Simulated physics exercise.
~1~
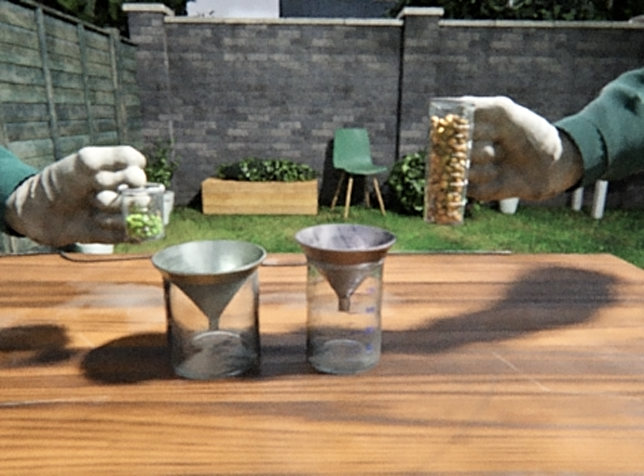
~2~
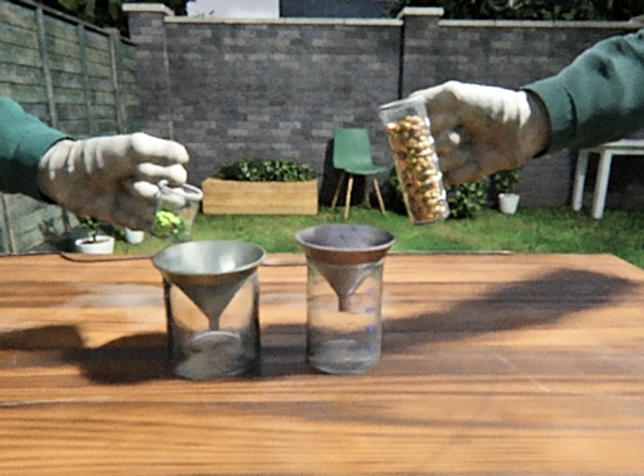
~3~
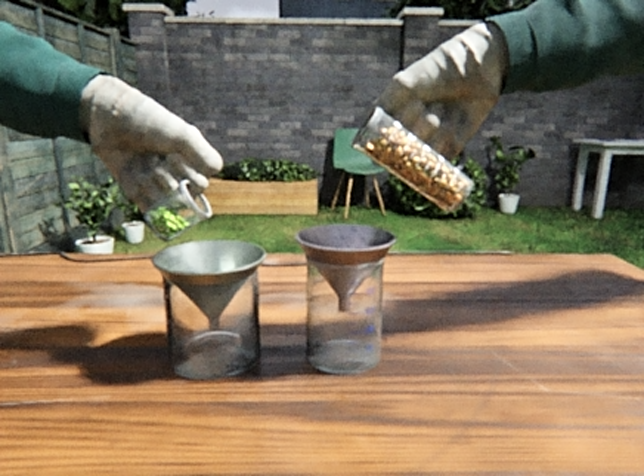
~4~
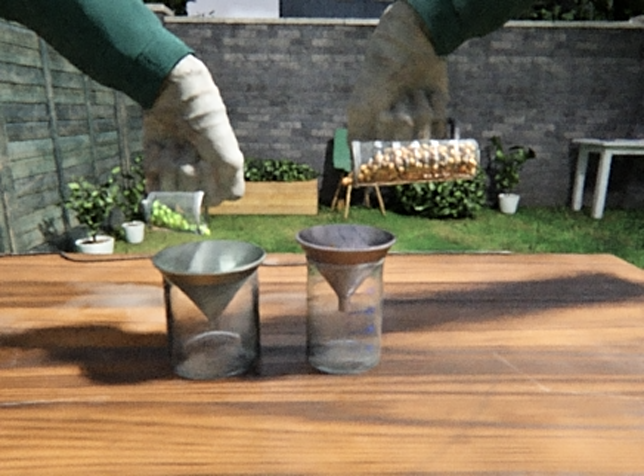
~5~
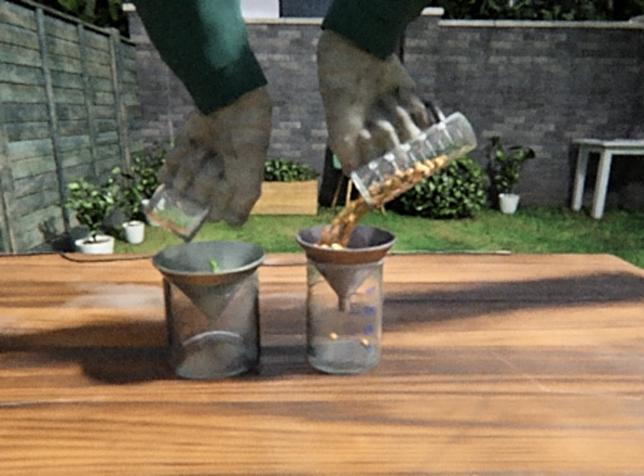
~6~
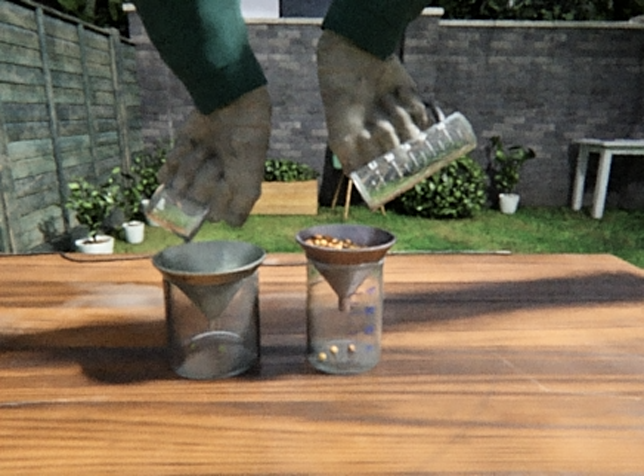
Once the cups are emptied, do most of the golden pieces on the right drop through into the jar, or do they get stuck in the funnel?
They get stuck in the right funnel. Only a few golden pieces reach the jar below, while the rest stay heaped in the funnel.
